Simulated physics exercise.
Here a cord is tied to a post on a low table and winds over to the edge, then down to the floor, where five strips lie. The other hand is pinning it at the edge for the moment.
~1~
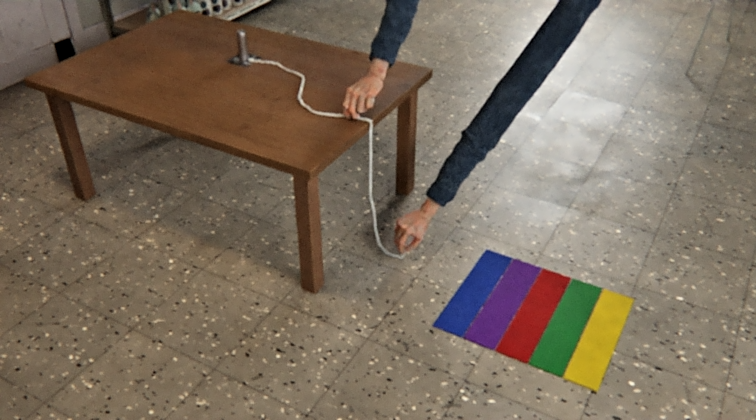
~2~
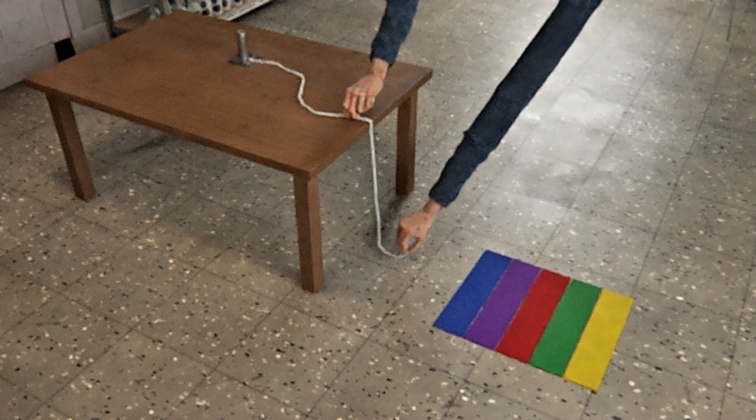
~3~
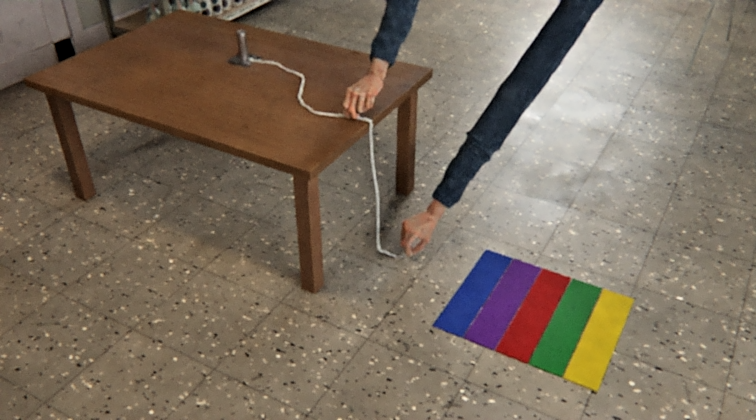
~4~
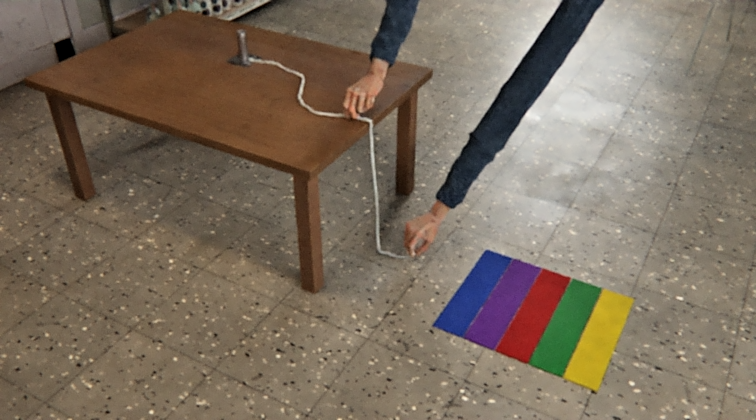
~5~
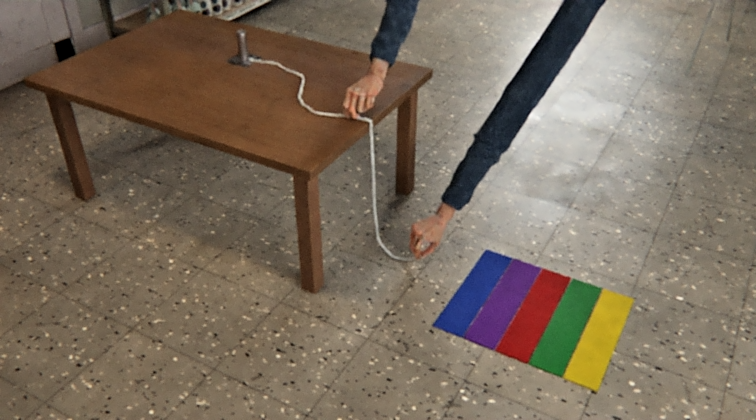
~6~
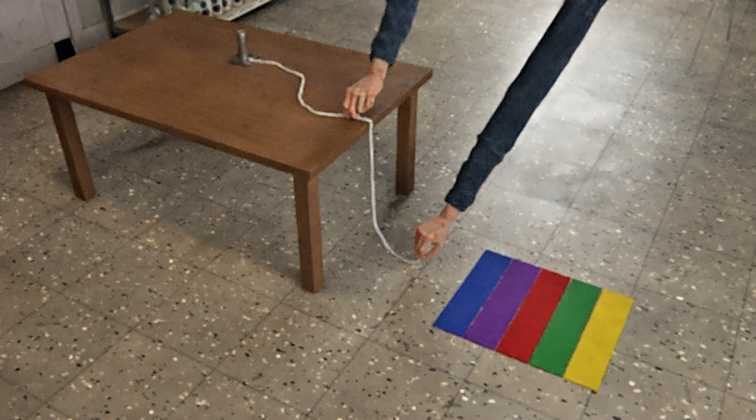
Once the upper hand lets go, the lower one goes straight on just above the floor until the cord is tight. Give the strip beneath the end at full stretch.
Red strip.
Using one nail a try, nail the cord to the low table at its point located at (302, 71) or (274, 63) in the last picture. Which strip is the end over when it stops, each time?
Try by try: Red, then red.
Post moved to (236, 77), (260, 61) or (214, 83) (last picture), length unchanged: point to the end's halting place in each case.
In pixels, the answers are (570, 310), (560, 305) and (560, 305).
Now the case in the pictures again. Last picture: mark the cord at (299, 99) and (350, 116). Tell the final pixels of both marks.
One ends up around (336, 99), the other around (388, 130).
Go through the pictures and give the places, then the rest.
End (405, 251); blue (457, 316); purple (488, 328); red (520, 340); green (553, 353); yellow (588, 366), in the first picture.
End (407, 251); cord through (273, 64) (303, 83) (311, 111) (371, 127) (375, 185) (379, 239), in the second picture.
End (411, 253), in the third picture.
End (415, 254); cord through (273, 64) (303, 83) (311, 111) (371, 127) (375, 185) (378, 239), in the fourth picture.
End (421, 256), in the fifth picture.
End (425, 258); cord through (273, 64) (303, 83) (311, 111) (371, 127) (373, 185) (382, 238), in the sixth picture.
A little later, end near (477, 276); over blue.
Next, end near (516, 290); over purple.
When it is tight, end near (541, 299); over red. Over red.
